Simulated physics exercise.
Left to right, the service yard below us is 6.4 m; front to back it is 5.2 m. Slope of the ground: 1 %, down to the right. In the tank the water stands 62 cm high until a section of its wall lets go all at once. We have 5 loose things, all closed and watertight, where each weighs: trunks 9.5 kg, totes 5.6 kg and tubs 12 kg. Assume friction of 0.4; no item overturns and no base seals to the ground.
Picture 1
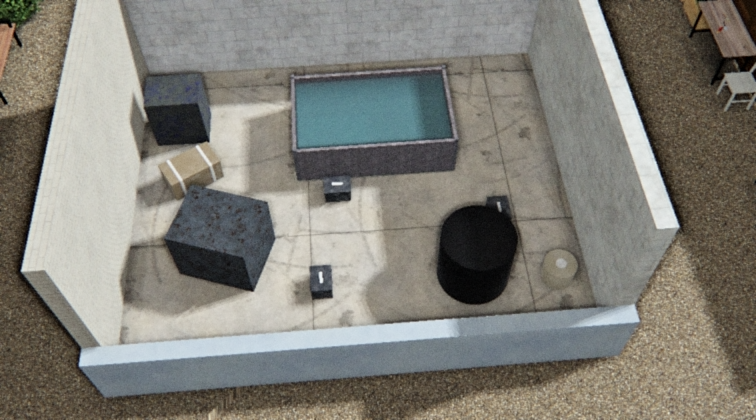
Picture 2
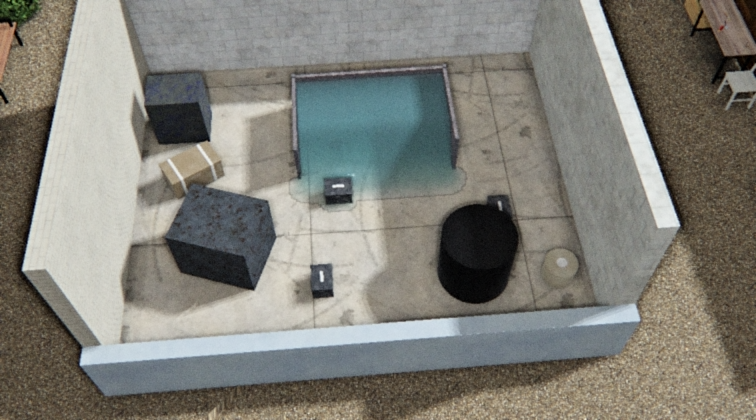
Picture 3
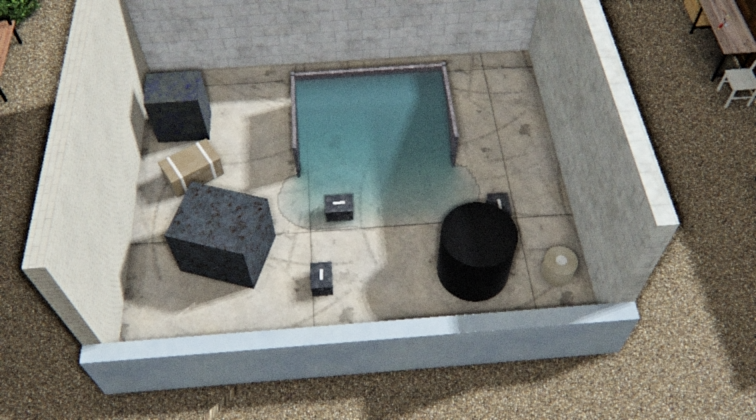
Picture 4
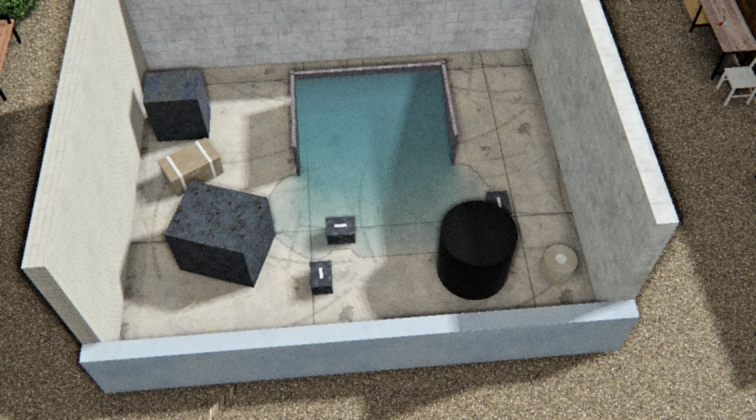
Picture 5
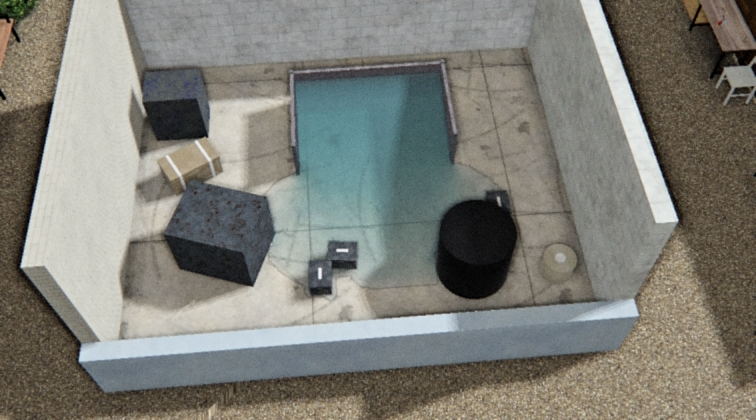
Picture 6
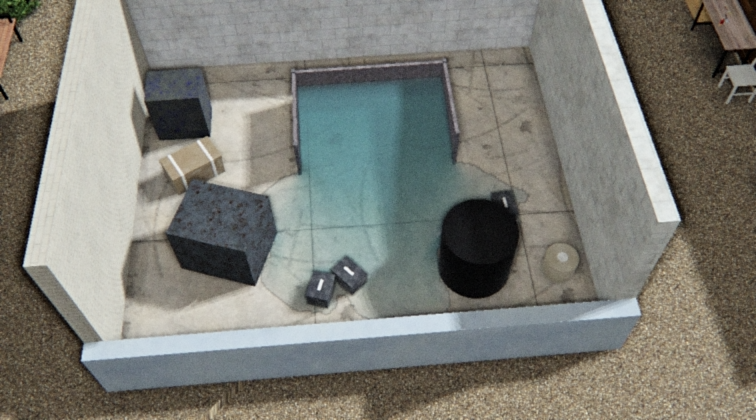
In this clip, the front side of a raised pool in a walled yard disappears and water spreads across the floor, pushing a small dark box forward until it meets another, which then shifts and turns slightly.
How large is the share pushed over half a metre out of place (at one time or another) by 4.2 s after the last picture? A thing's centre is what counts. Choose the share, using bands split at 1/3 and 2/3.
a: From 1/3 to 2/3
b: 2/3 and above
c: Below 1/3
Option b: 2/3 and above.
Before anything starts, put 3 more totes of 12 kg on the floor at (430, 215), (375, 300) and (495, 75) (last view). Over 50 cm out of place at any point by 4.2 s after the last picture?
The first comes out beyond the limit, the second beyond the limit, the third within the limit.
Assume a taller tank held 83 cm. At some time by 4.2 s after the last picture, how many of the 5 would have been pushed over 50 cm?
Then it comes to 5.
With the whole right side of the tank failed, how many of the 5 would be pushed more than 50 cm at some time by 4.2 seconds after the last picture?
You'd get 3 in that case.
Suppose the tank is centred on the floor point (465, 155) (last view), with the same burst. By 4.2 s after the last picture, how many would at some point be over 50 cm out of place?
Result: 4 of them.
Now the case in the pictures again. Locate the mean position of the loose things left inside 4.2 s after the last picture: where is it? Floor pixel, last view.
Mean floor pixel: About (354, 170).
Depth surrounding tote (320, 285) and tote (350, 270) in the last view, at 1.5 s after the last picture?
Close to 31 and 21 centimetres.
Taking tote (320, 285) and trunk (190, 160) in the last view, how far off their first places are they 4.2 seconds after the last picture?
The first ends 250 centimetres from its start and the second 100 centimetres.
Then, 0.4 s after the last picture 2 of 5 are over 50 cm from their spots; 1 afloat.
Then, 1.5 s after the last picture 3 of 5 are over 50 cm from their spots; 4 afloat.
Then, 2.8 s after the last picture 4 of 5 are over 50 cm from their spots; 3 afloat.
Then, 4.2 s after the last picture 5 of 5 are over 50 cm from their spots, and 5 have been at some point; 3 afloat.
